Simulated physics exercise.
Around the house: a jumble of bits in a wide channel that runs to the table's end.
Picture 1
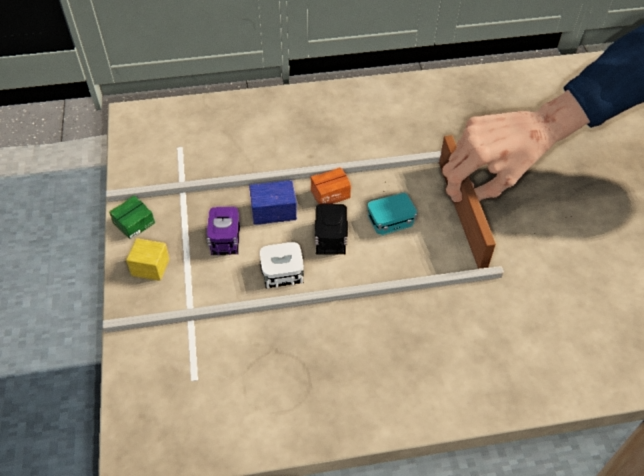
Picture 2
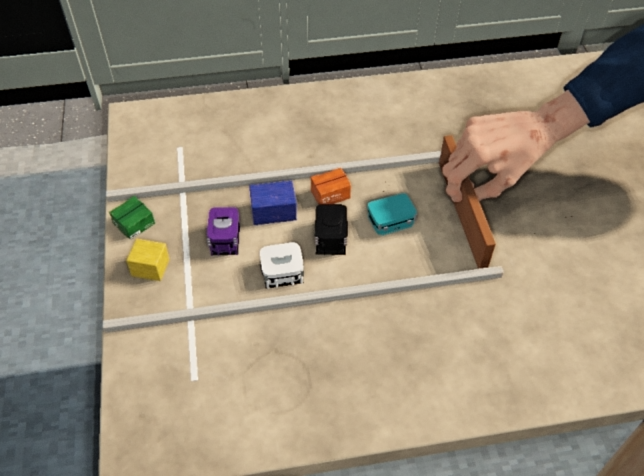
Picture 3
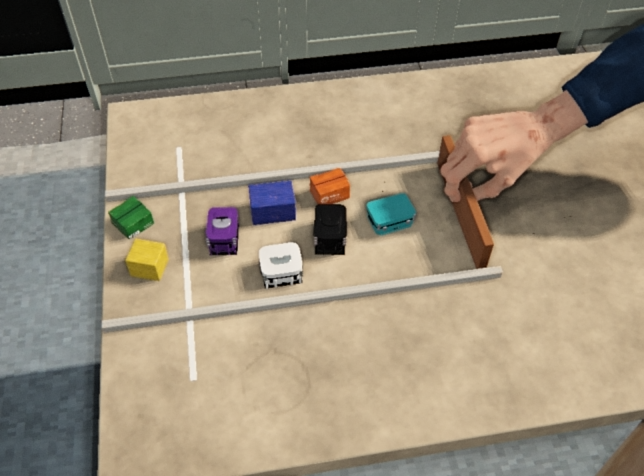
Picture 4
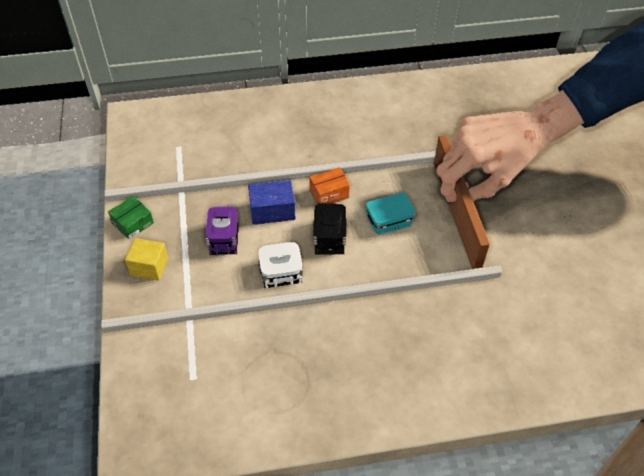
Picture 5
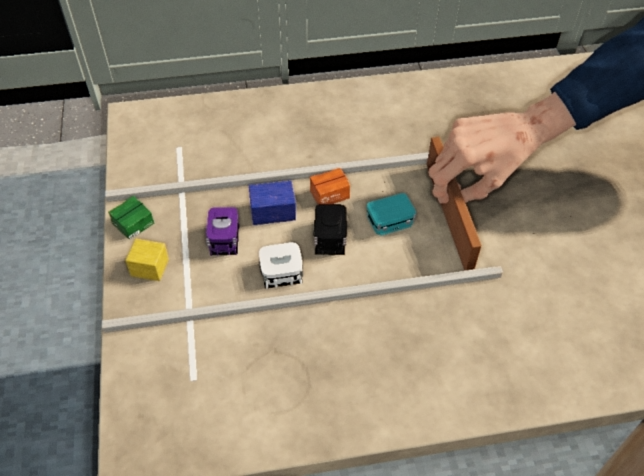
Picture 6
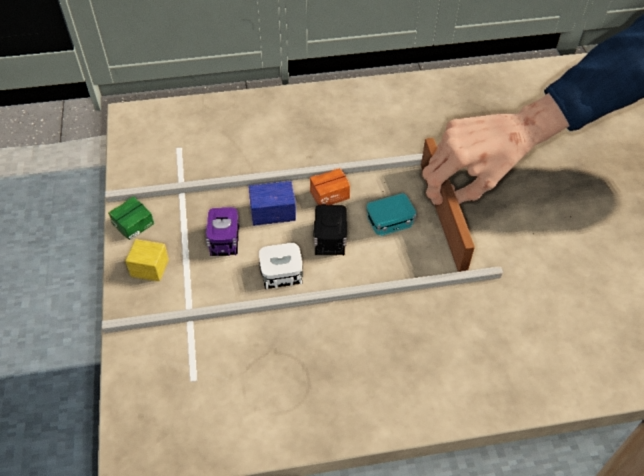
In the video, a hand holds a brown board upright at the right of a railed channel on a table and slides it slightly left, while the small coloured cases and blocks between the rails stay still.
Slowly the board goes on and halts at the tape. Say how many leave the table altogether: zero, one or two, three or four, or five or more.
The number that fall off is one or two.
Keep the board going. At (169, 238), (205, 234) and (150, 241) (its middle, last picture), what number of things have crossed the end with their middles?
The counts: 2, 1 and 4.
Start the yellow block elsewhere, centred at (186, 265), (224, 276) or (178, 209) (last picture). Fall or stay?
In that order, it remains up; stays on; falls.
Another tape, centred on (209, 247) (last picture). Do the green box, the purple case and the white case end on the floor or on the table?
The green box drops off; the purple case stays on; the white case is kept.
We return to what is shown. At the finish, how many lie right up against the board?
It touches 4.
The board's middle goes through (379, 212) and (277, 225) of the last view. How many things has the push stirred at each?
2 and 6.
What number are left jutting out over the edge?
That would be 1.
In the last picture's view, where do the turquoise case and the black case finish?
Near (163, 234) and (162, 259).
Early on, none off yet; green box at rest near (131, 218); yellow block at rest near (148, 260); purple case at rest near (223, 232).
A while later, none off yet; green box at rest near (131, 218); yellow block at rest near (148, 260); purple case travelled a little near (201, 234).
Finally, the number that fall off is one or two; lost, yellow block and green box.
